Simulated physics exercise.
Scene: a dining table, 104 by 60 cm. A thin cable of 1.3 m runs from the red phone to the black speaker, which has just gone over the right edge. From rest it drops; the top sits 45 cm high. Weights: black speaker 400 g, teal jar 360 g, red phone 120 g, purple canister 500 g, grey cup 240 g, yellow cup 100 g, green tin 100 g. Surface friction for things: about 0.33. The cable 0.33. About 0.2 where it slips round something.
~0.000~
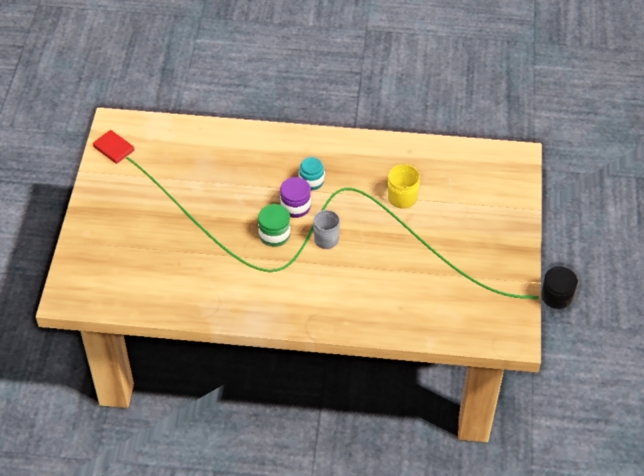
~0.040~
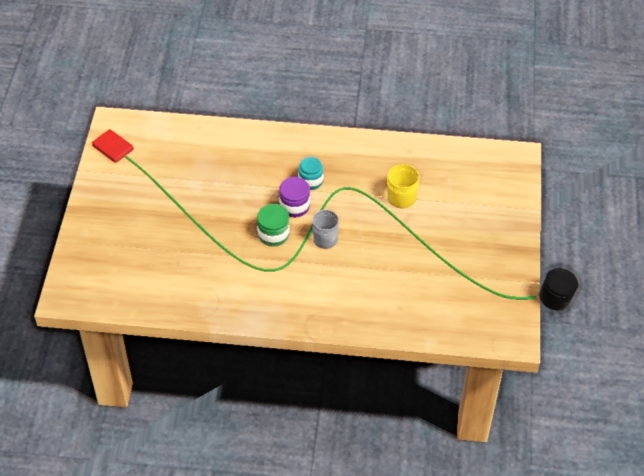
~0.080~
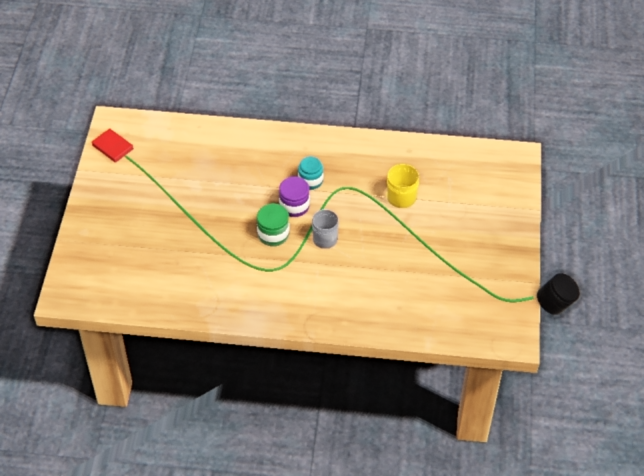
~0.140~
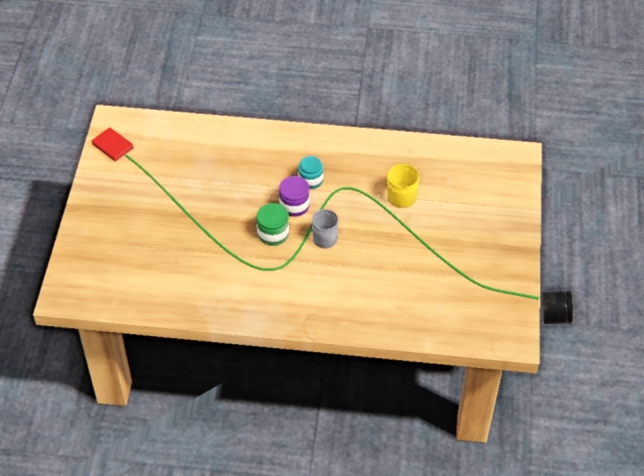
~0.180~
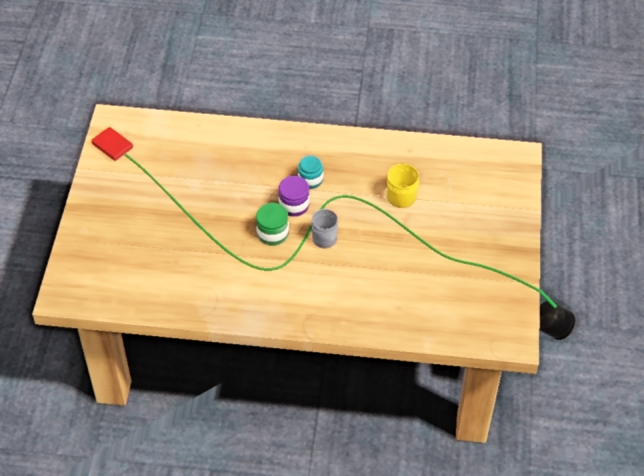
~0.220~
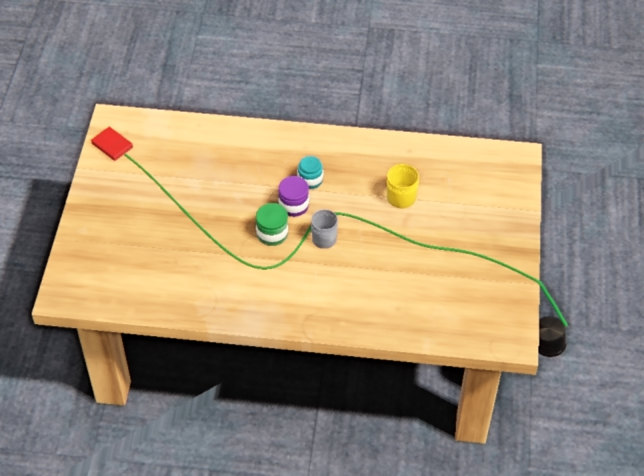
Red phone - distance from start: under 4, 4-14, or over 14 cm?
It goes a great distance.
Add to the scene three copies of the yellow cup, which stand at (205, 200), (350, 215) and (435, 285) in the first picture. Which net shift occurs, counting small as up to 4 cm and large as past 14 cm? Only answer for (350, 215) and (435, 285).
I'd call it a long shift for the first one and a short shift for the second one.
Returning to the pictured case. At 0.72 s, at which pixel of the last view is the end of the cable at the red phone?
Close to (257, 223) in the last picture.
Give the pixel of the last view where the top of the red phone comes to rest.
Check near (238, 217) - that's where it comes to rest.
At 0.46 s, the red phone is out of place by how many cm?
Red phone: Roughly 20 cm.
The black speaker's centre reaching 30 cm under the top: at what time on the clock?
At 0.32 s.
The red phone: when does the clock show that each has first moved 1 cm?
Red phone at 0.32 s on the clock.
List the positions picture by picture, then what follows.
In the first frame, red phone (113, 144); cable runs through (480, 284) (394, 215) (236, 257) (162, 189).
In the second frame, black speaker (561, 281); cable runs through (478, 284) (162, 188).
In the third frame, black speaker (558, 294); cable runs through (478, 285) (161, 188).
In the fourth frame, black speaker (557, 308); cable runs through (479, 285) (161, 187).
In the fifth frame, black speaker (554, 320); cable runs through (506, 274) (161, 186).
In the sixth frame, red phone (112, 141); cable runs through (538, 281) (424, 245) (233, 256) (161, 186).
By 0.5 s, the cable's tail end at (190, 186); red phone 18 cm off its start, green tin 7 cm off its start, grey cup 5 cm off its start.
By 0.7 s, the cable's tail end at (257, 223); red phone 37 cm off its start, grey cup 5 cm off its start, green tin 5 cm off its start.
By 1.0 s, the cable's tail end at (258, 224); red phone 37 cm off its start at (238, 217), grey cup 5 cm off its start at (328, 237), green tin 5 cm off its start at (273, 197).
By 1.2 s, the cable's tail end at (258, 224); red phone 37 cm off its start, grey cup 5 cm off its start, green tin 5 cm off its start.
By 2.4 s, the cable's tail end at (258, 224); red phone 37 cm off its start at (238, 217), grey cup 5 cm off its start at (328, 237), green tin 5 cm off its start at (273, 197), purple canister 2 cm off its start at (297, 181).
